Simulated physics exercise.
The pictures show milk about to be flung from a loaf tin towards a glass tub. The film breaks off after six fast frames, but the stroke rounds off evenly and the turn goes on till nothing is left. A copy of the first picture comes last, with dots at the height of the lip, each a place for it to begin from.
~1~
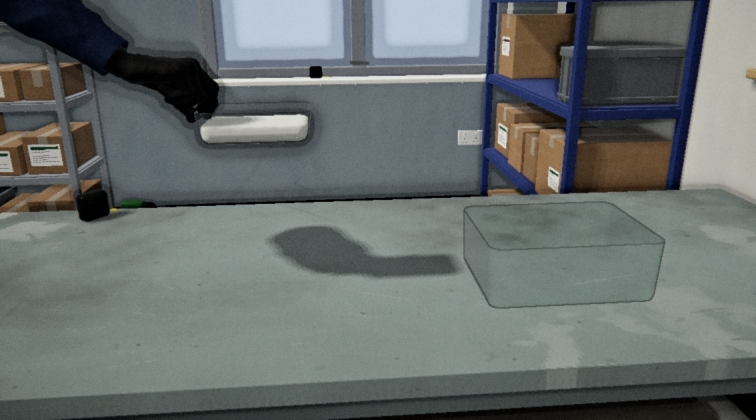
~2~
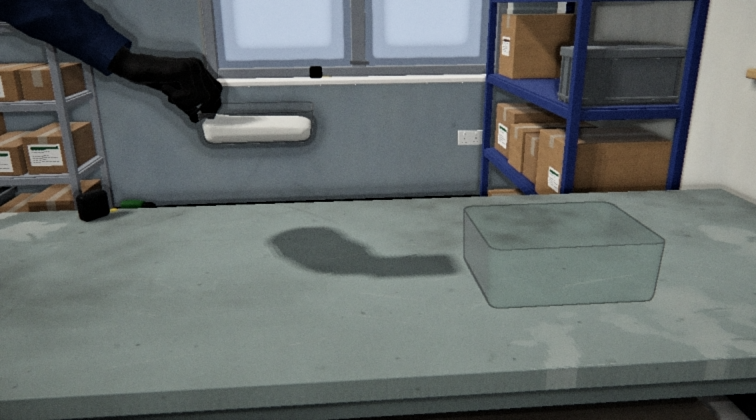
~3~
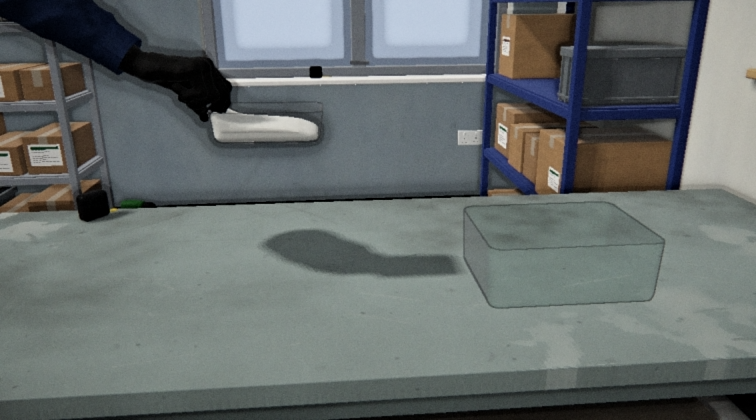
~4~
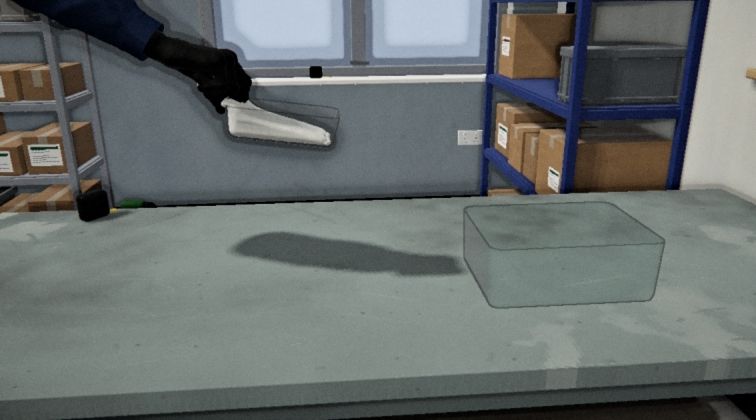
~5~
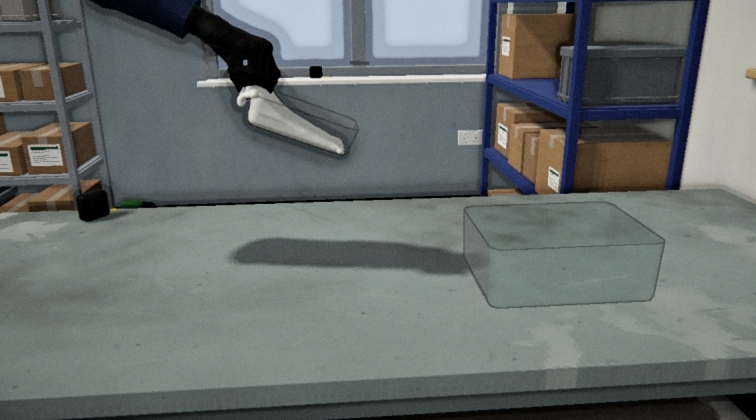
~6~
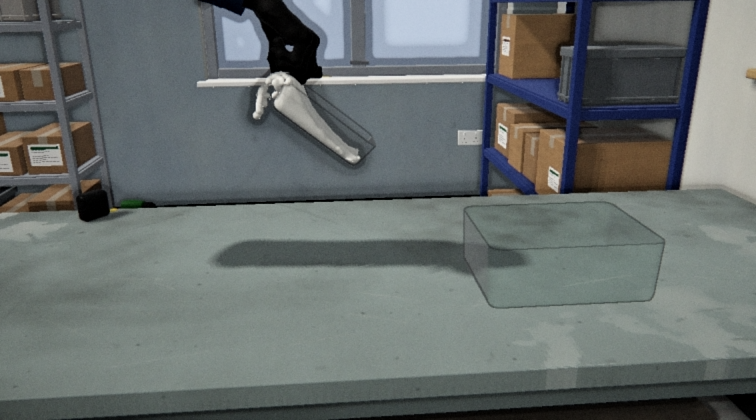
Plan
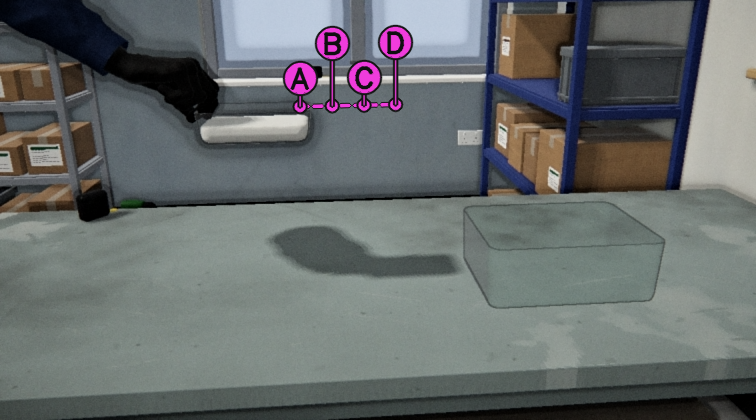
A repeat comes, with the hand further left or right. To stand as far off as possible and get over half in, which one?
B will do.
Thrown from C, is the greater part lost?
No, that is safe.
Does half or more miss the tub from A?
Yes.
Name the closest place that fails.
That would be A.
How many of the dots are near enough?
Three of them.
On the marked copy, A at (300, 106); B at (332, 105); C at (364, 105); D at (395, 104).
With A, about 28 % lands in the tub, 69 % falls short and 3 % goes beside or beyond.
With B, about 72 % lands in the tub, 20 % falls short and 8 % goes beside or beyond.
With C, about 82 % lands in the tub, 9 % falls short and 9 % goes beside or beyond.
With D, about 72 % lands in the tub, 10 % falls short and 18 % goes beside or beyond.
